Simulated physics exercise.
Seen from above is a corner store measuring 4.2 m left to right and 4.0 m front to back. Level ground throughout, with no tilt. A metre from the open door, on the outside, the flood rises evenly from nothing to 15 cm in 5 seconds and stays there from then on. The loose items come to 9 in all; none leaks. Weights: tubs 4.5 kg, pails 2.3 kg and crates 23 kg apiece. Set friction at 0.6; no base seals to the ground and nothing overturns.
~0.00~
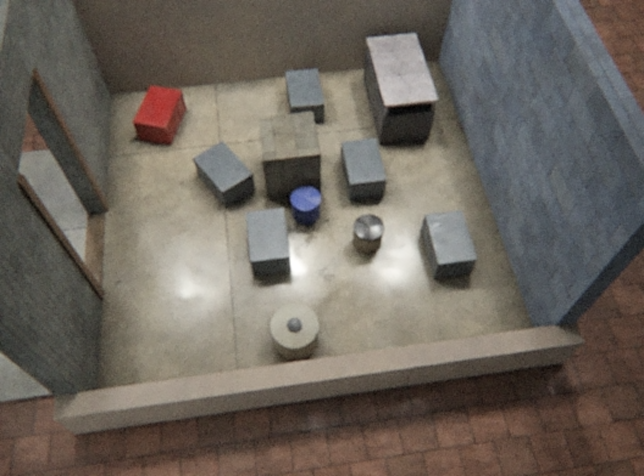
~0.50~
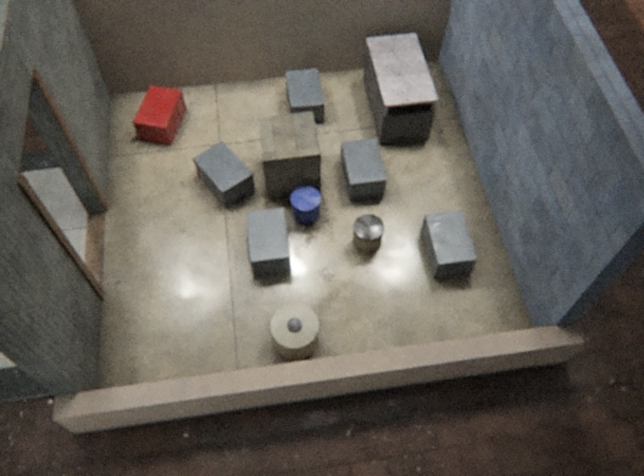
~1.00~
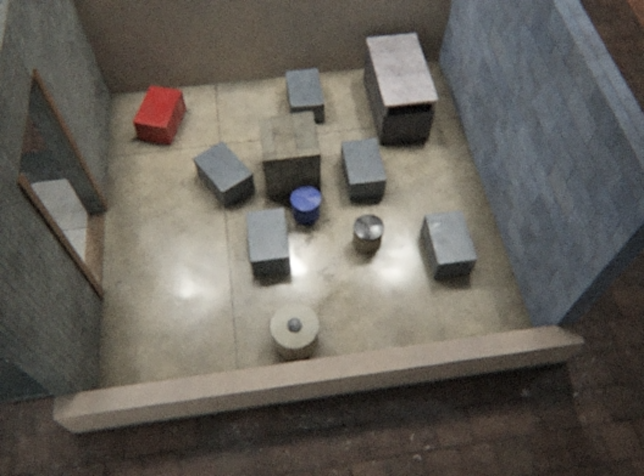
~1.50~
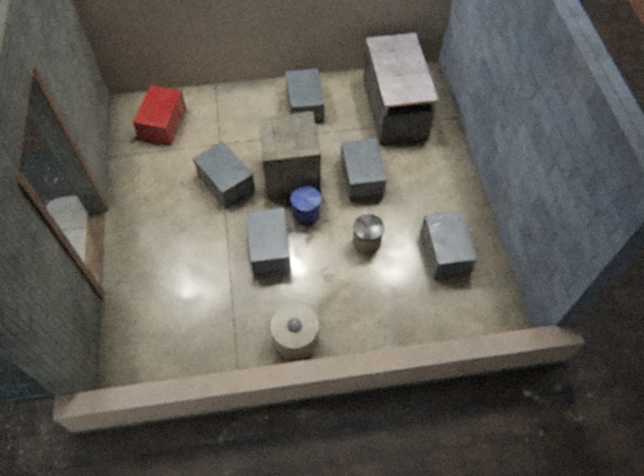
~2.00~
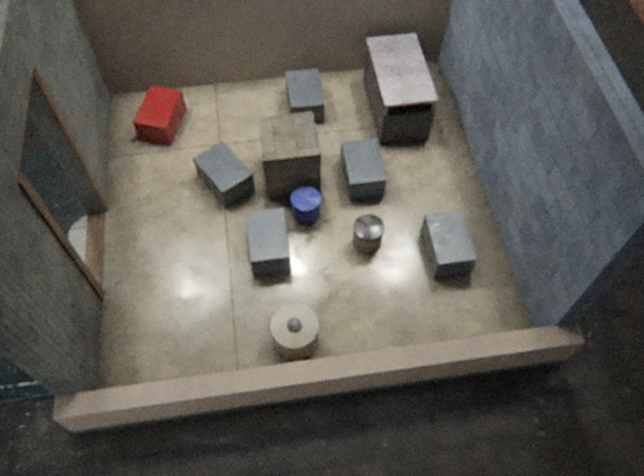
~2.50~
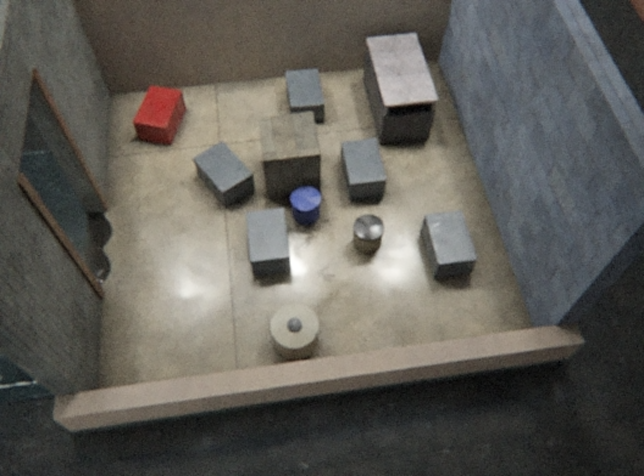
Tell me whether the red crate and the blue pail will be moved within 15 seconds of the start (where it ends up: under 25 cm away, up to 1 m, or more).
The red crate hardly moves, and the blue pail creeps a bit.
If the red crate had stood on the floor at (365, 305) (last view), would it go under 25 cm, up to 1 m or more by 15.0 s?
In that run it hardly drifts.
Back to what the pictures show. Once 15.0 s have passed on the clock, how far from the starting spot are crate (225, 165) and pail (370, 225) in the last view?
Shifts: 0 cm / 60 cm.
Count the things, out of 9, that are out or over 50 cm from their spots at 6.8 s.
Count: 0.
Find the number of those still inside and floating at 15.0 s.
Total: 3.
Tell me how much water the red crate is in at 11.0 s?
I'd put it at about 4 cm.
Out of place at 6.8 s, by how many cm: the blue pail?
Shift by then: About 40 cm.
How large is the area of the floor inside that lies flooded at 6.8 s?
My estimate is roughly 8.0 m2.
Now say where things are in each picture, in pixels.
The red crate at (158, 106) rests on the ground; the blue pail at (306, 198), on the bottom; 0.0 m2 under water; 0 of 9 have shifted, in the first picture.
The red crate at (158, 106) rests on the ground; the blue pail at (306, 198), on the bottom; 0.0 m2 under water; 0 of 9 have shifted, in the second picture.
The red crate at (158, 106), on the bottom; the blue pail at (306, 198), on the bottom; water covers 0.0 m2; 0 of 9 have shifted, in the third picture.
The red crate at (158, 106), on the bottom; the blue pail at (306, 198), on the bottom; 0.0 m2 under water; 0 of 9 have shifted, in the fourth picture.
The red crate at (158, 106), on the bottom; the blue pail at (306, 198), on the bottom; water covers 0.0 m2; 0 of 9 have shifted, in the fifth picture.
The red crate at (158, 106), on the bottom; the blue pail at (306, 198) rests on the ground; 0.0 m2 under water; 0 of 9 have shifted, in the sixth picture.
After 3.5 s the red crate is near (158, 106), 0.0 m from its start, aground; the blue pail is near (306, 198), 0.0 m from its start, aground; 0 afloat.
After 6.8 s the red crate is near (158, 106), 0.0 m from its start, aground; the blue pail is near (336, 217), 0.4 m from its start, aground; 0 afloat.
After 11.0 s the red crate is near (158, 106), 0.0 m from its start, aground; the blue pail is near (327, 233), 0.5 m from its start, aground; 2 afloat.
After 15.0 s the red crate is near (158, 106), 0.0 m from its start, aground; the blue pail is near (342, 214), 0.4 m from its start, afloat; 3 afloat.
